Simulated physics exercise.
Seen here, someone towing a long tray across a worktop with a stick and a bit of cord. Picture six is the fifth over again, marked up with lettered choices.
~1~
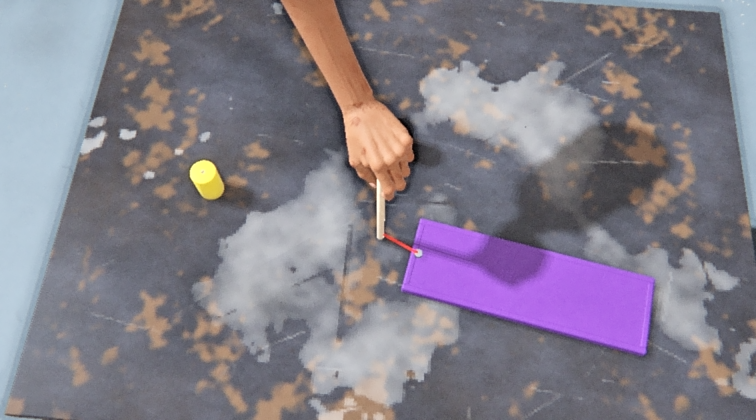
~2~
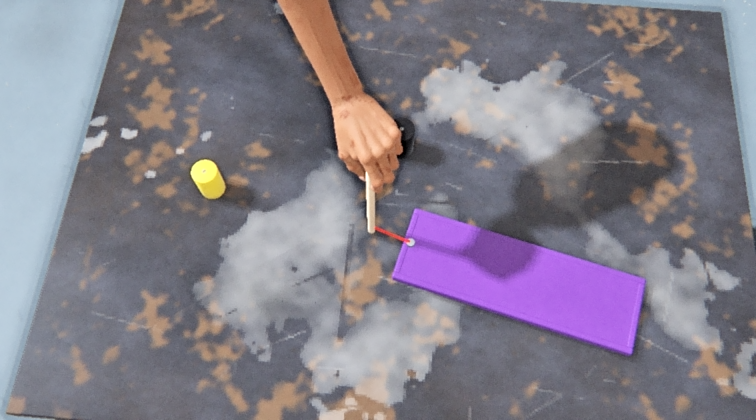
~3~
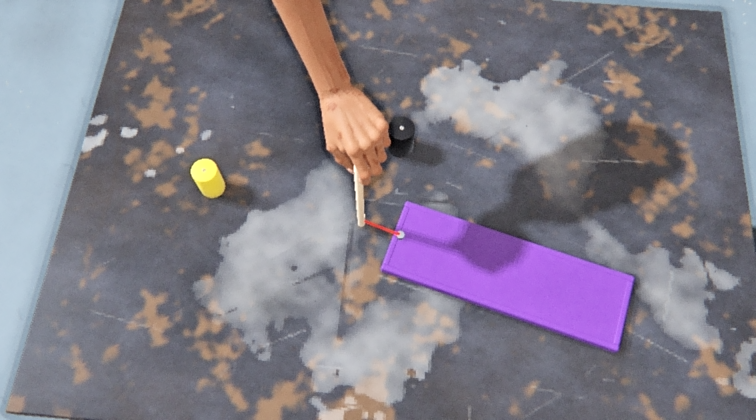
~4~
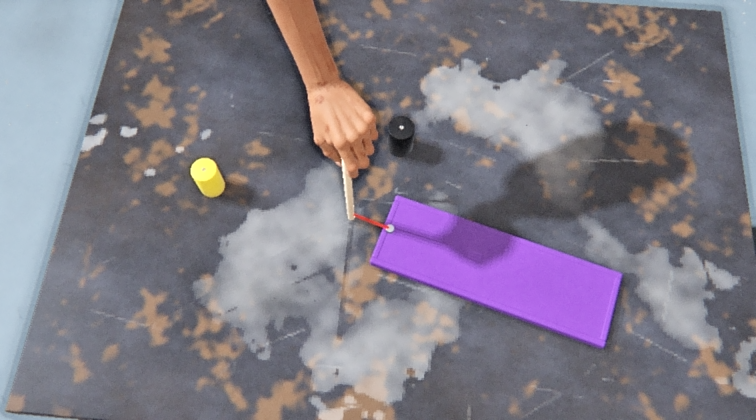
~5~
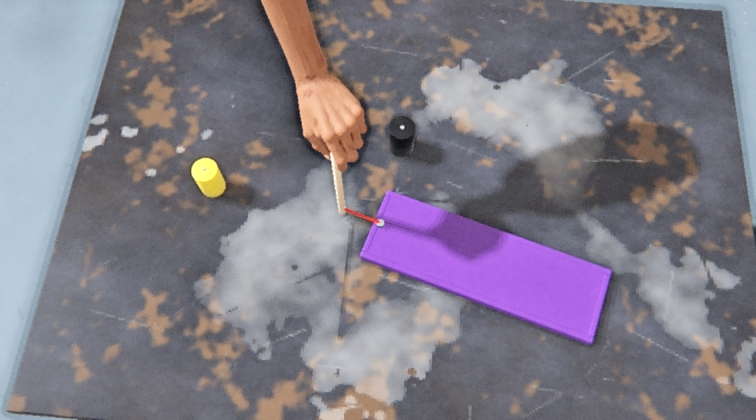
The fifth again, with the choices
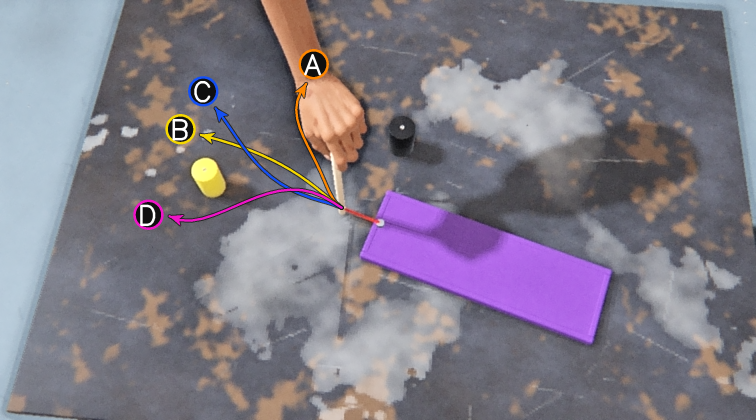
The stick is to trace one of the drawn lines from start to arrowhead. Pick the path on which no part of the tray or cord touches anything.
Path C.
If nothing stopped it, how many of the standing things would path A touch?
It touches one.
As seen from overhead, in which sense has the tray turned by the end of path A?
It turns clockwise.
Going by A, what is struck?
The black candle.
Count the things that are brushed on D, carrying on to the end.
In all, one.
On the copy, A from (342, 208) via (308, 145) to (306, 84); B from (342, 208) via (271, 159) to (201, 135); C from (342, 208) via (264, 170) to (216, 108); D from (342, 208) via (257, 197) to (169, 216).
On C. First, foot of the stick (282, 185), middle of the tray (422, 239).
Then, foot of the stick (240, 142), middle of the tray (364, 209).
Finally, foot of the stick (211, 104), middle of the tray (323, 180); nothing has been touched.
By contrast, A meets the black candle; B meets the yellow candle; D meets the yellow candle.
